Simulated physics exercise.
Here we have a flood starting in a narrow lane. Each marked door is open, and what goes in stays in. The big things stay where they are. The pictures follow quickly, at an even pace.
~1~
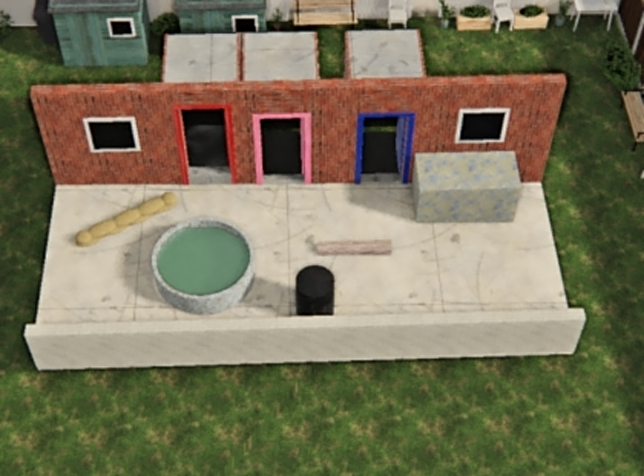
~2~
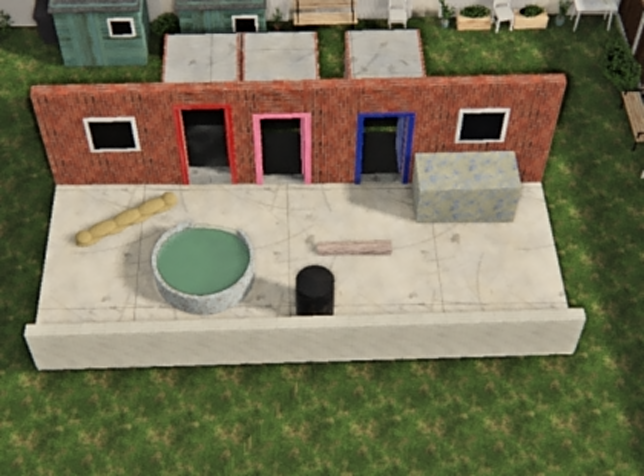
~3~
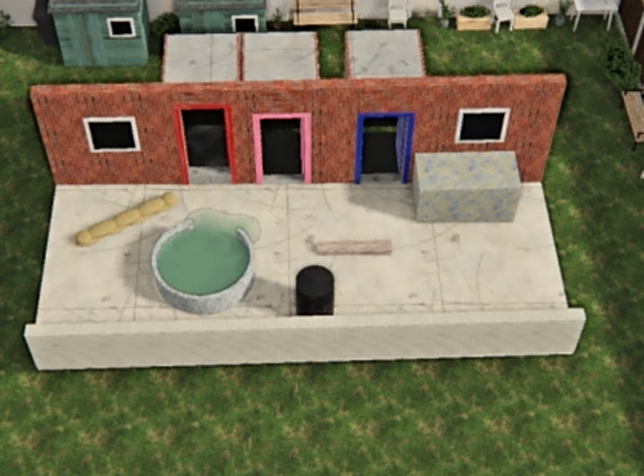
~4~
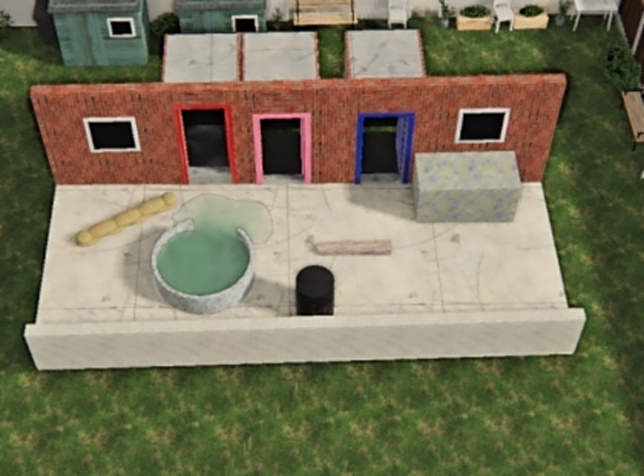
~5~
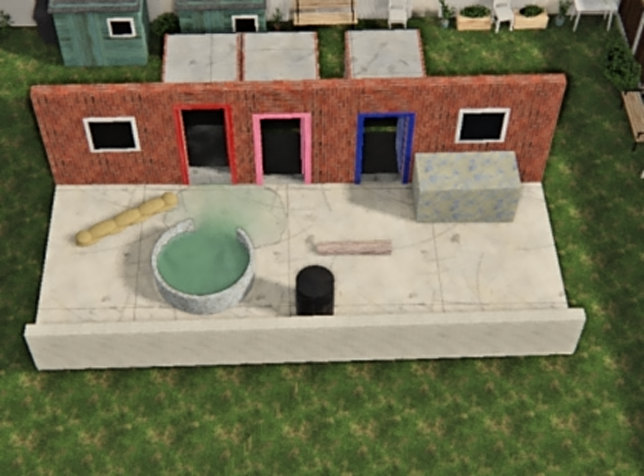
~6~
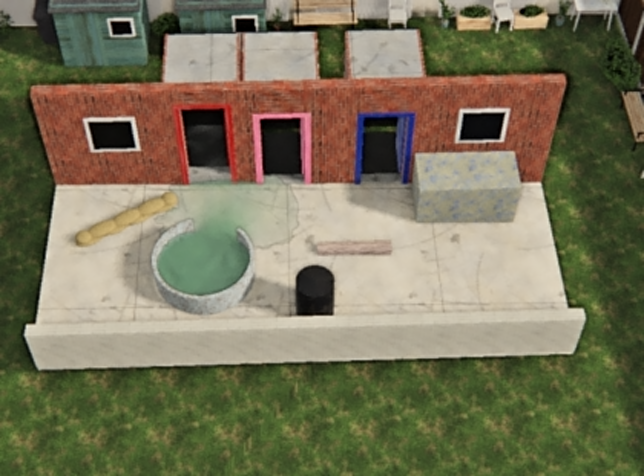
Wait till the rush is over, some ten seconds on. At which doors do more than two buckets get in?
The red door stays under that; the pink door takes more than that; the blue door takes more than that.
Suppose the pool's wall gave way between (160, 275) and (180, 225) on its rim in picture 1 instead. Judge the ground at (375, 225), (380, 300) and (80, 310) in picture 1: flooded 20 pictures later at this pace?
As listed: Clear, free of water, wet.
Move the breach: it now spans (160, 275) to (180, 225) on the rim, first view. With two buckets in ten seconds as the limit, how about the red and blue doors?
My reading: Red door keeps below it, blue door takes less.
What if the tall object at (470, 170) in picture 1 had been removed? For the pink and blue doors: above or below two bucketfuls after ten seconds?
In short: Pink is over, blue lets less in.
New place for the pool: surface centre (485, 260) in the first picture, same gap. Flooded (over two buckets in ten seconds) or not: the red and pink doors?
One by one: Red door keeps below it, pink door lets less in.
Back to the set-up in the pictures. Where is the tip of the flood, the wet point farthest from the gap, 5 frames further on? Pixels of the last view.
Roughly at (342, 187).
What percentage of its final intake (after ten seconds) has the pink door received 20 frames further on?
Some 65 per cent.
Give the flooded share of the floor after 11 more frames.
Some 20 per cent.
A moment on, water covers 15 % of the floor; the red door wet at the sill, nothing in, the pink door under two buckets in, the blue door not reached.
Next, water covers 20 % of the floor; the red door wet at the sill, nothing in, the pink door over two buckets in, the blue door wet at the sill, nothing in.
Then, water covers 35 % of the floor; the red door wet at the sill, nothing in, the pink door far over two buckets in, the blue door under two buckets in.
Later, water covers 50 % of the floor; the red door wet at the sill, nothing in, the pink door far over two buckets in, the blue door over two buckets in.
In the end, water covers 50 % of the floor; the red door wet at the sill, nothing in, the pink door far over two buckets in, the blue door over two buckets in.
